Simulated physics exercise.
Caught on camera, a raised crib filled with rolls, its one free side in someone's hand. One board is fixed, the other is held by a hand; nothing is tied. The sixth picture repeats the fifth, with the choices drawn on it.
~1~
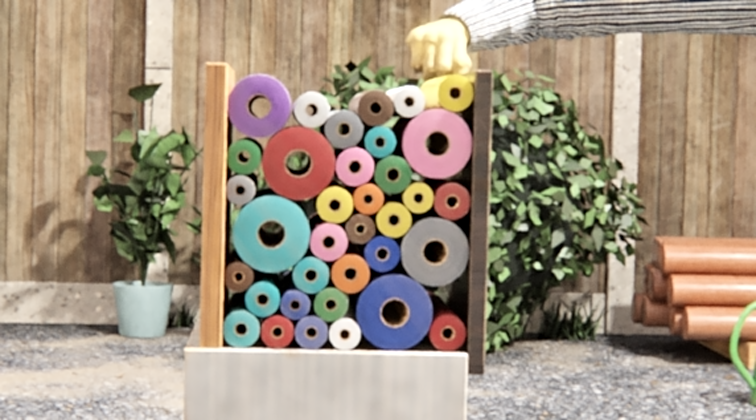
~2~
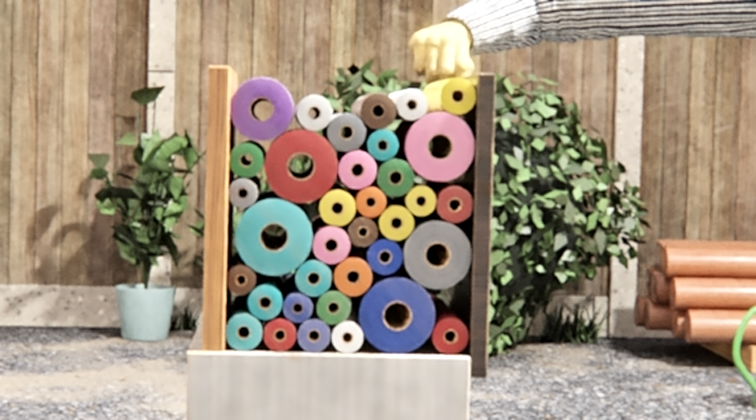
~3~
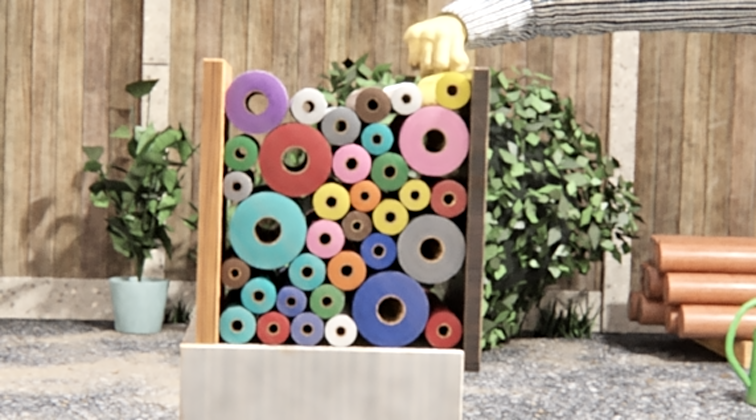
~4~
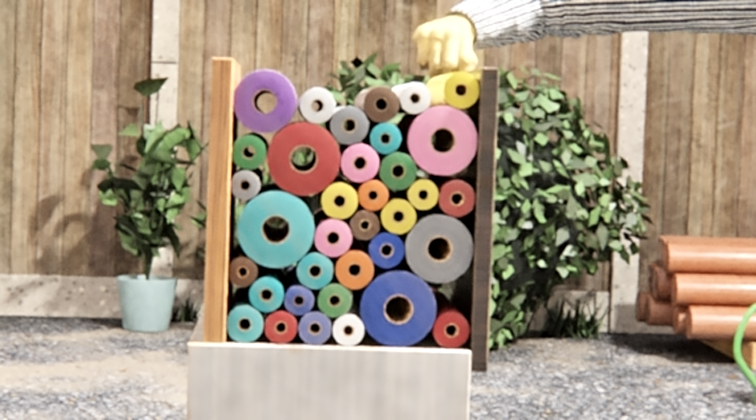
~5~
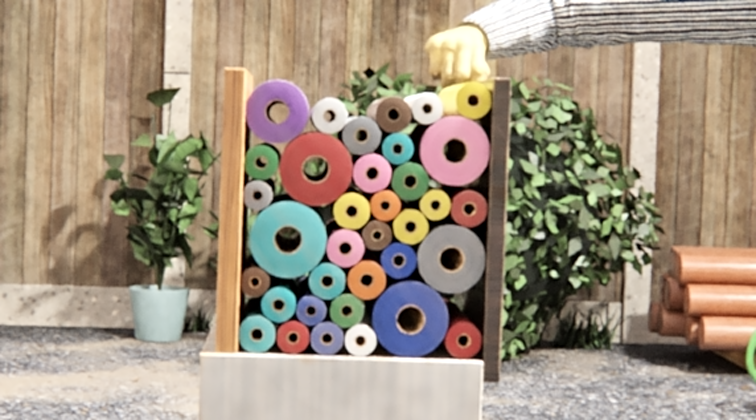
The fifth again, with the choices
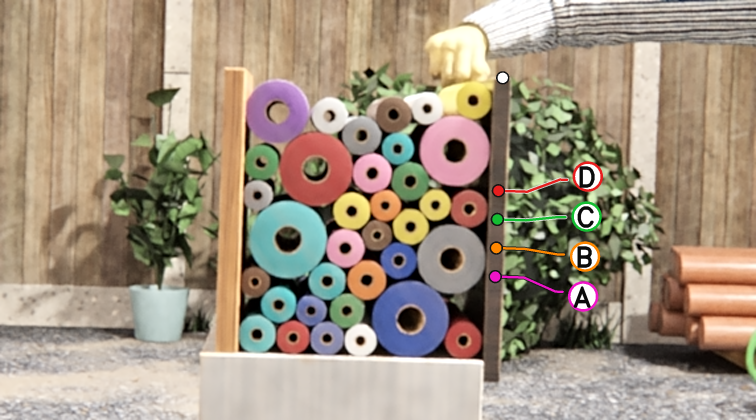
A gloved hand in a striped sleeve stayed at the top right of a raised crate packed with colourful rolls, and nothing moved among them while the whole view shook slightly from side to side.
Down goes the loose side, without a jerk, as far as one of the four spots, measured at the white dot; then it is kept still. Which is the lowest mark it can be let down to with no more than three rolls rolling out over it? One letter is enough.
C is the limit.
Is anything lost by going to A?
At A: Yes.
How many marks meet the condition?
Two of them.
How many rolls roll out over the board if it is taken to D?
At D the number is one.
On the marked copy, A at (496, 277); B at (497, 248); C at (498, 219); D at (499, 191); the white dot at (503, 78).
Following C. Soon after the start, top of the board (491, 143).
Later, top of the board (488, 216).
In the end, top of the board (488, 219), one out over the board.
As for the rest, A more than three out over the board; B more than three out over the board; D one out over the board.
